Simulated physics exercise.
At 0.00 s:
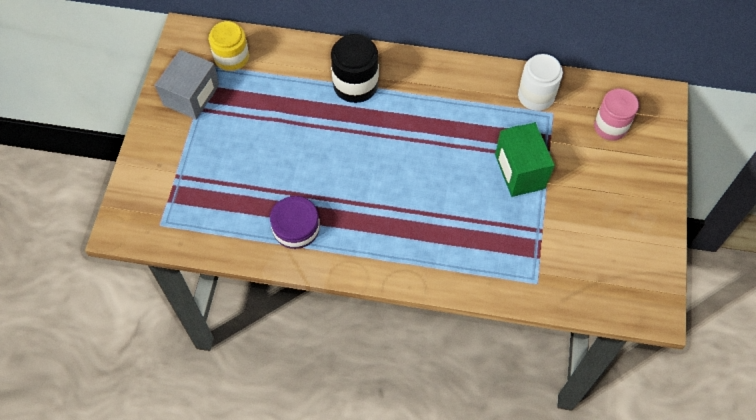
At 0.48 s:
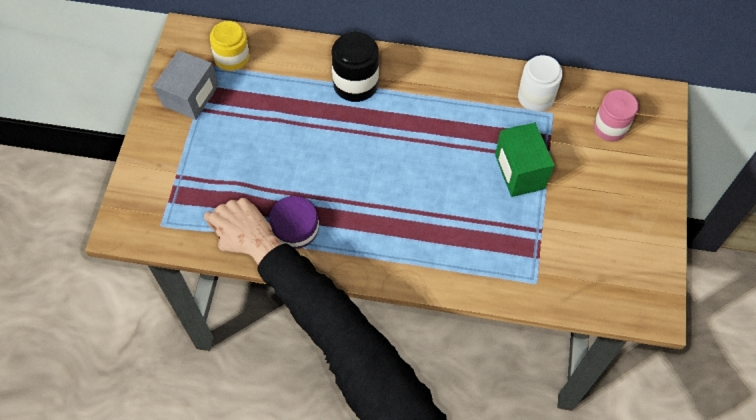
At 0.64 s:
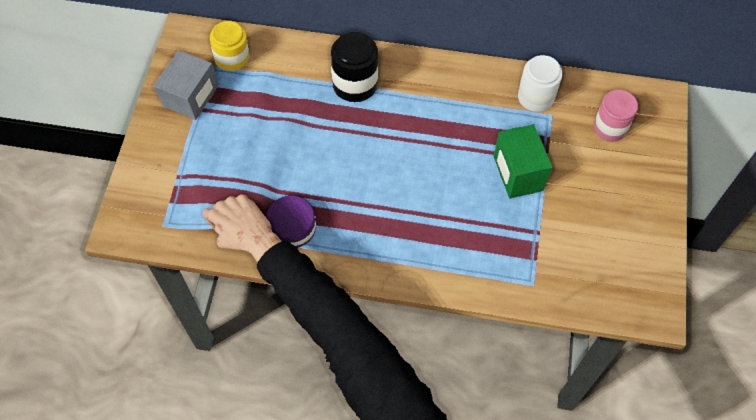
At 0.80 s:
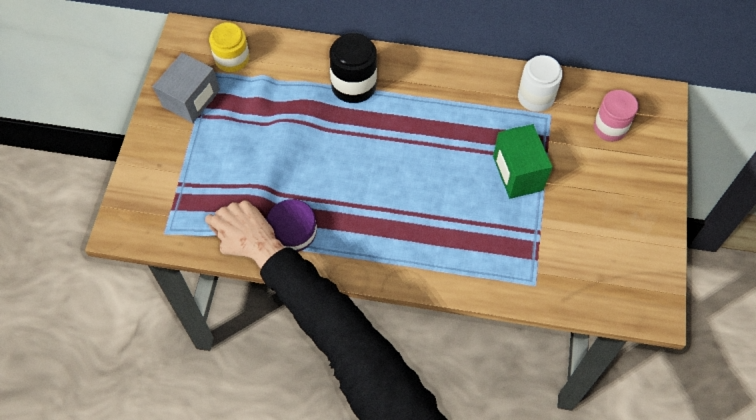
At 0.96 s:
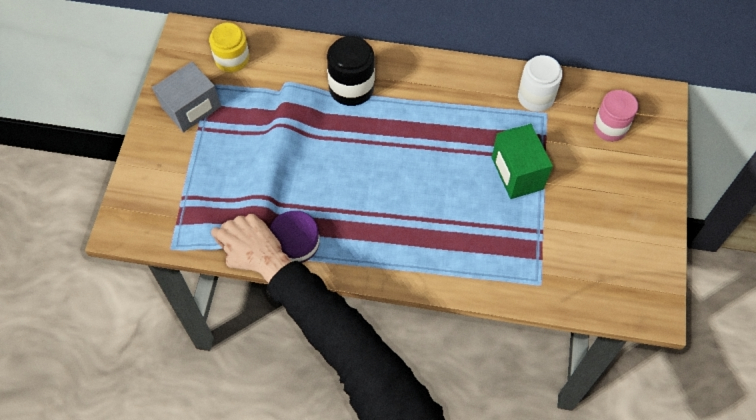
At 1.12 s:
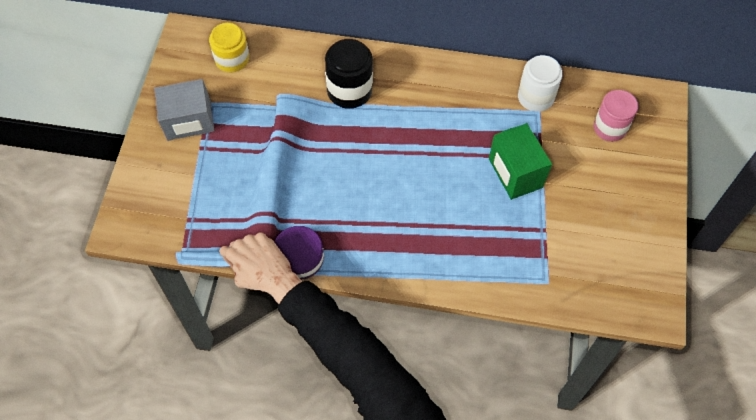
On a wooden side table, a striped blue cloth lies under some of seven boxes and containers. A hand reaches in, pinches the near left edge and draws it towards the camera and slightly right. The cloth wrinkles into a ridge, while the purple tin and grey box shift nearer.
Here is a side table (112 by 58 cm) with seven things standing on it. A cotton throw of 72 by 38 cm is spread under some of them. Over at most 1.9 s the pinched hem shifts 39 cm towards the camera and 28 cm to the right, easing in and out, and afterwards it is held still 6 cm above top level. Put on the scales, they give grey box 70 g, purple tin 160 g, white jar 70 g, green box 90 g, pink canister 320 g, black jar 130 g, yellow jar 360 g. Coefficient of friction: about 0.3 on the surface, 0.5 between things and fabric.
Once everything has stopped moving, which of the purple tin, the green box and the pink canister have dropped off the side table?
The purple tin fails to stay up, the green box never comes down, the pink canister never comes down.
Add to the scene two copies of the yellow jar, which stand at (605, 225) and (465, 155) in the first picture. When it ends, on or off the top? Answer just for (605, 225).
At that spot, the copy is still on top.
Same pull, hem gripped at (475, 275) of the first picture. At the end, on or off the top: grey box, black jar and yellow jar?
Outcome: Grey box keeps its place; black jar keeps its place; yellow jar keeps its place.
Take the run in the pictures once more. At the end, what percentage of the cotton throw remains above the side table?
I'd estimate close to 35 per cent.
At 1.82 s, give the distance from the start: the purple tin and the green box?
About: Purple tin off the top, green box 10 cm.
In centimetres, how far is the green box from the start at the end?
The green box ends 15 cm from where it began.
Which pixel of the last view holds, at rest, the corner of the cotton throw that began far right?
(430, 159) or thereabouts.
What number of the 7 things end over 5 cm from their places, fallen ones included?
It adds up to 3.
By 1.5 s, 85 % of the cotton throw is still over the top; purple tin 18 cm off its start, green box 3 cm off its start, grey box 14 cm off its start.
By 1.8 s, 60 % of the cotton throw is still over the top; purple tin over the edge, green box 10 cm off its start, grey box 19 cm off its start.
By 2.2 s, 45 % of the cotton throw is still over the top; purple tin over the edge, green box 10 cm off its start at (485, 176), grey box 19 cm off its start at (171, 156).
By 2.5 s, 35 % of the cotton throw is still over the top; purple tin over the edge, green box 15 cm off its start, grey box 19 cm off its start.
By 4.1 s, 35 % of the cotton throw is still over the top; purple tin over the edge, green box 15 cm off its start at (474, 200), pink canister 0 cm off its start at (621, 104), grey box 19 cm off its start at (171, 156).
